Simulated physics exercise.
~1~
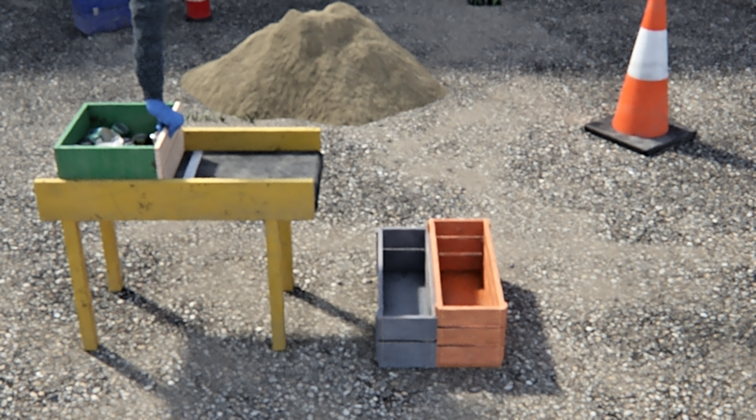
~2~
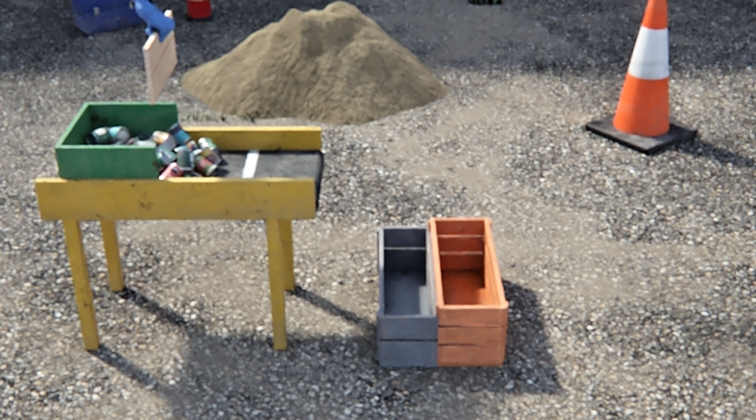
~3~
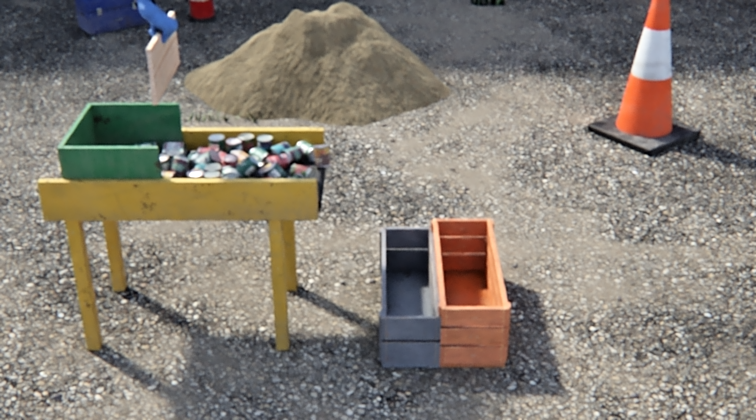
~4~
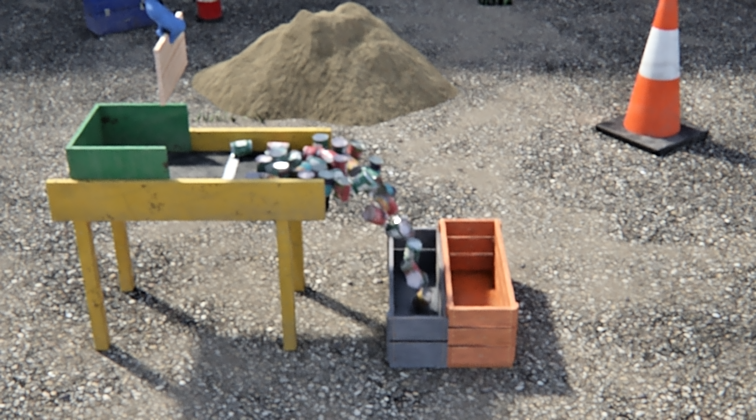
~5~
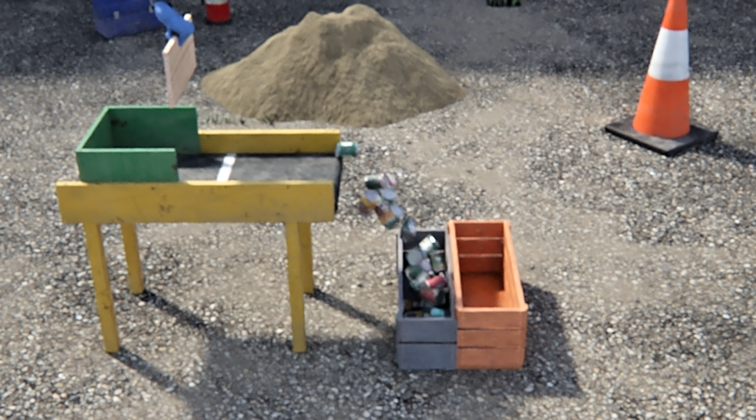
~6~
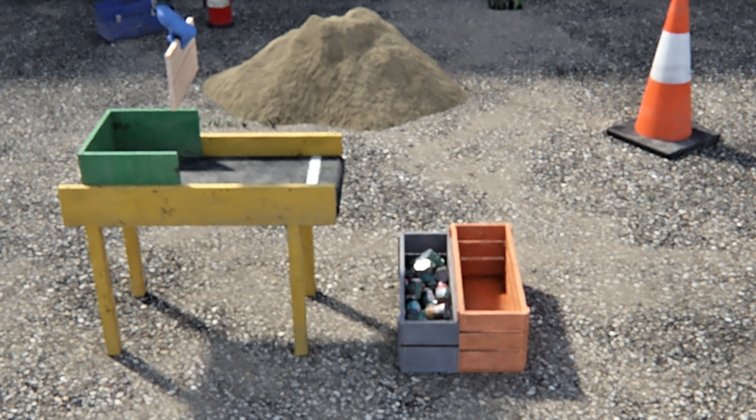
To begin with, a green pen full of small tins sits on a yellow-framed conveyor, with a blue-gloved hand at its wooden gate and a grey bin and an orange box on the gravel to the right. The gate lifts away, and tins tumble out onto the dark belt. They spread into a loose, jumbled layer and ride right as the belt's pale stripe moves along. Reaching the end, they spill over in a stream and drop into the nearer grey bin. The last few follow, leaving the belt bare, the tins heaped in the grey bin and the orange box empty.
